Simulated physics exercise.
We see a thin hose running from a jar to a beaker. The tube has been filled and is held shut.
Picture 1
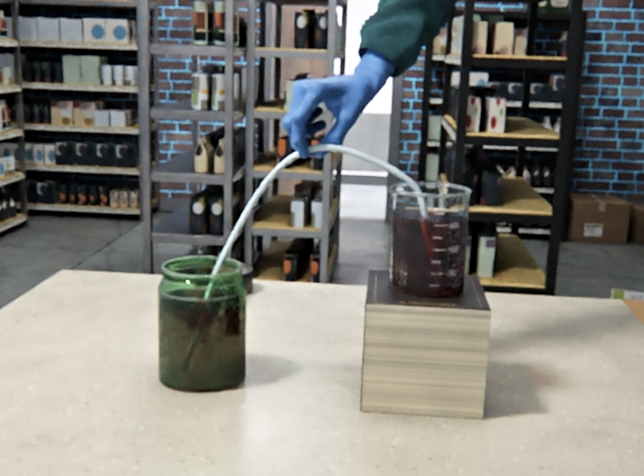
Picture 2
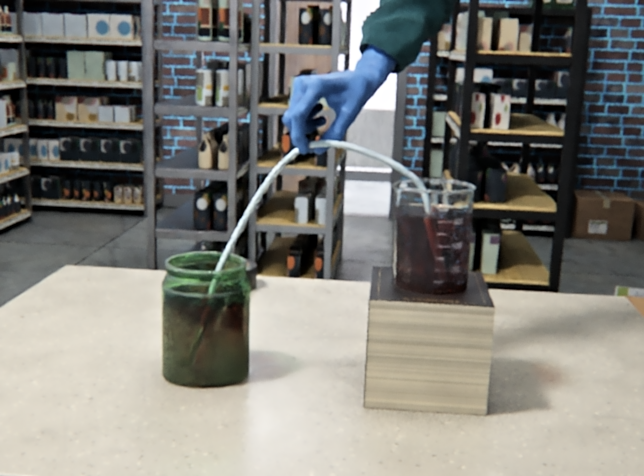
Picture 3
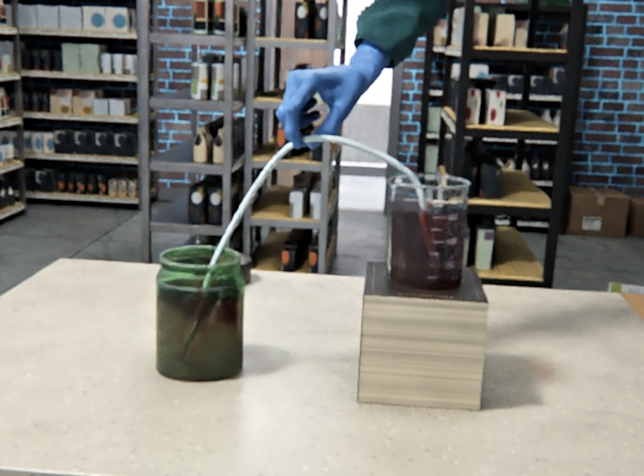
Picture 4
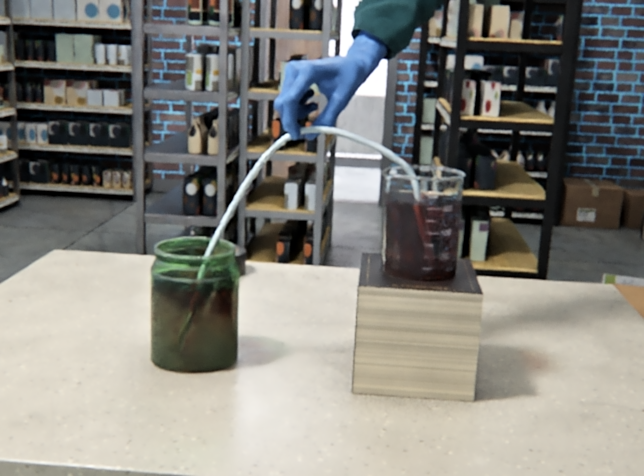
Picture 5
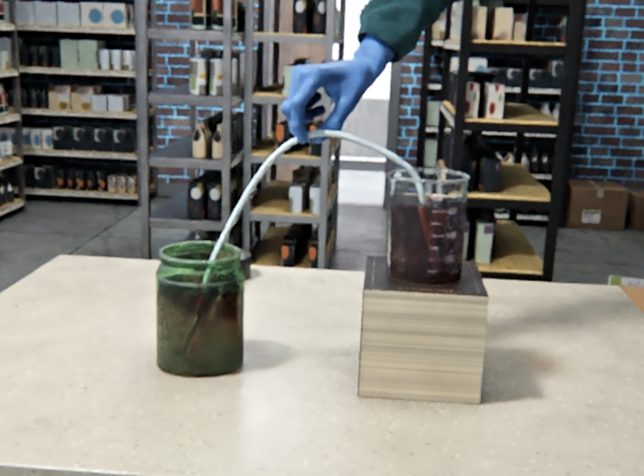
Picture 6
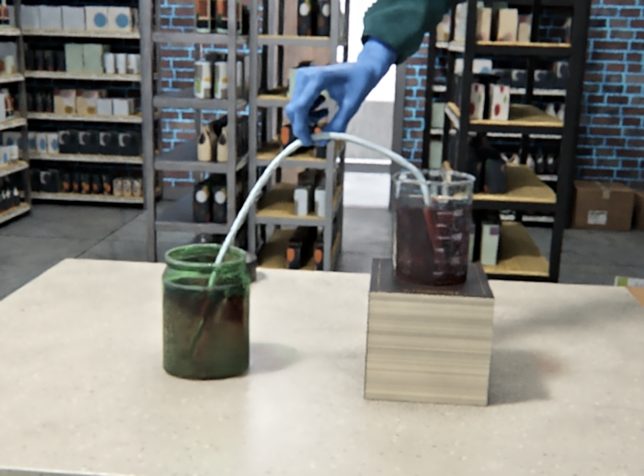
On a pale counter, a blue-gloved hand holds a thin hose between jar and beaker, barely moving.
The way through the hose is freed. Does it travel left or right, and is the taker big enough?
The tea goes leftwards; the receiving one overflows.
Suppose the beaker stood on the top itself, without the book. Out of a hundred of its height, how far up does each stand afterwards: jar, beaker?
In turn 65 and 80 per cent.
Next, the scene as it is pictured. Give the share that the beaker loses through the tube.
Close to 85 %.
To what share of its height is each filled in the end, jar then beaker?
In turn 100 and 10 per cent.
Next, the jar is about three quarters full; the beaker is about half full.
After that, the jar is full to the brim; the beaker is about a quarter full; the lower one has run over.
Finally, the jar is full to the brim; the beaker is nearly empty; the lower one has run over; the two surfaces are level.
